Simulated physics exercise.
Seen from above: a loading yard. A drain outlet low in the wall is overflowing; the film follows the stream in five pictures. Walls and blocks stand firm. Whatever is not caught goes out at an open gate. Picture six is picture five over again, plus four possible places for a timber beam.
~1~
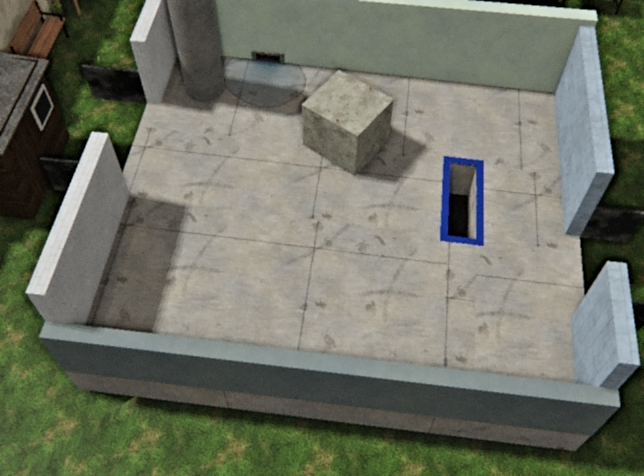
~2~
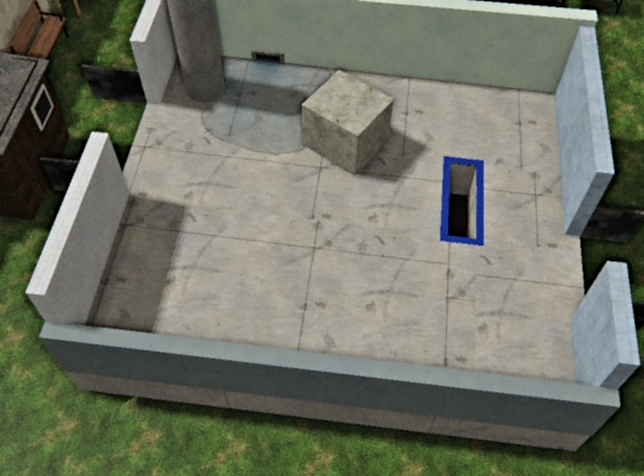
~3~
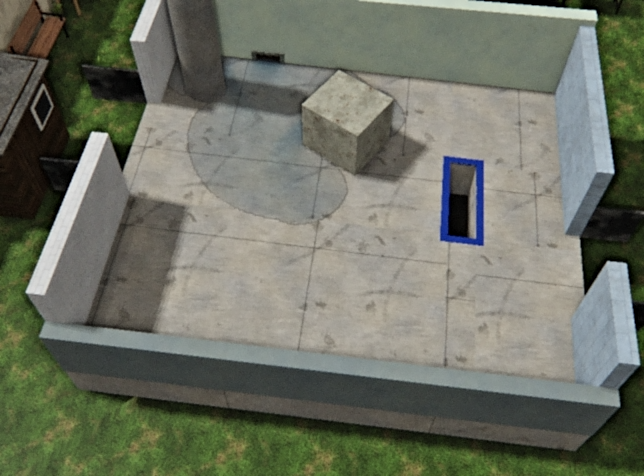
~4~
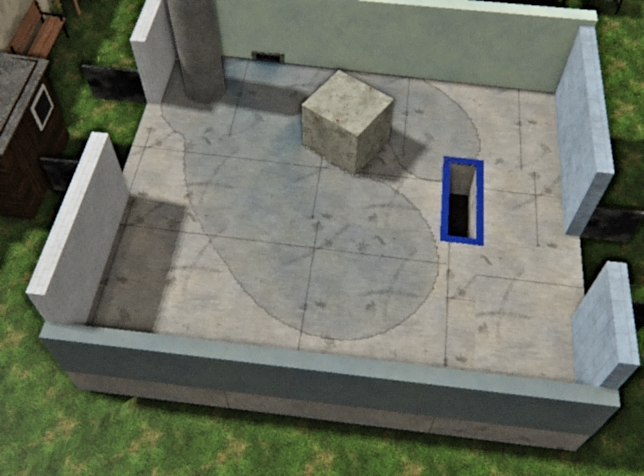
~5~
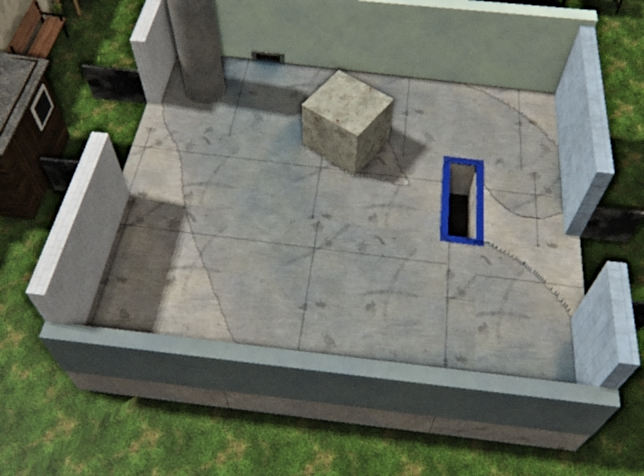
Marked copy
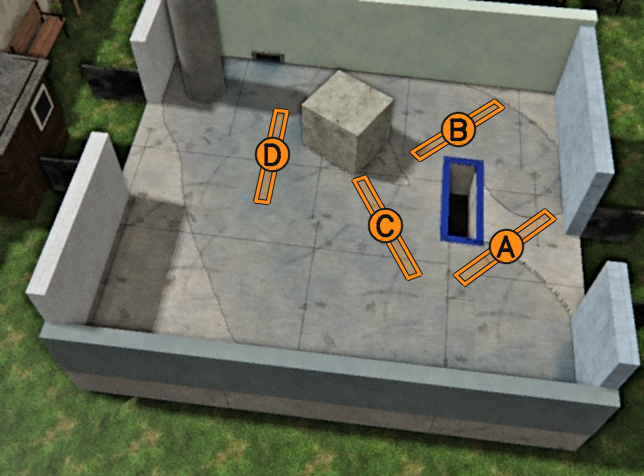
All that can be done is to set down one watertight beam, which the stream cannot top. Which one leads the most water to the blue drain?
A is best.
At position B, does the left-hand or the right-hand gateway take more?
The right one.
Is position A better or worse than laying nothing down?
Better.
On the marked copy, A from (460, 279) to (549, 214); B from (416, 155) to (498, 104); C from (359, 178) to (413, 276); D from (262, 201) to (281, 110).
For position A, about 17 % of the stream runs into the blue drain, about 83 % out by the gates.
For position B, about 8 % of the stream runs into the blue drain, about 91 % out by the gates.
For position C, about 11 % of the stream runs into the blue drain, about 88 % out by the gates.
For position D, about 11 % of the stream runs into the blue drain, about 89 % out by the gates.
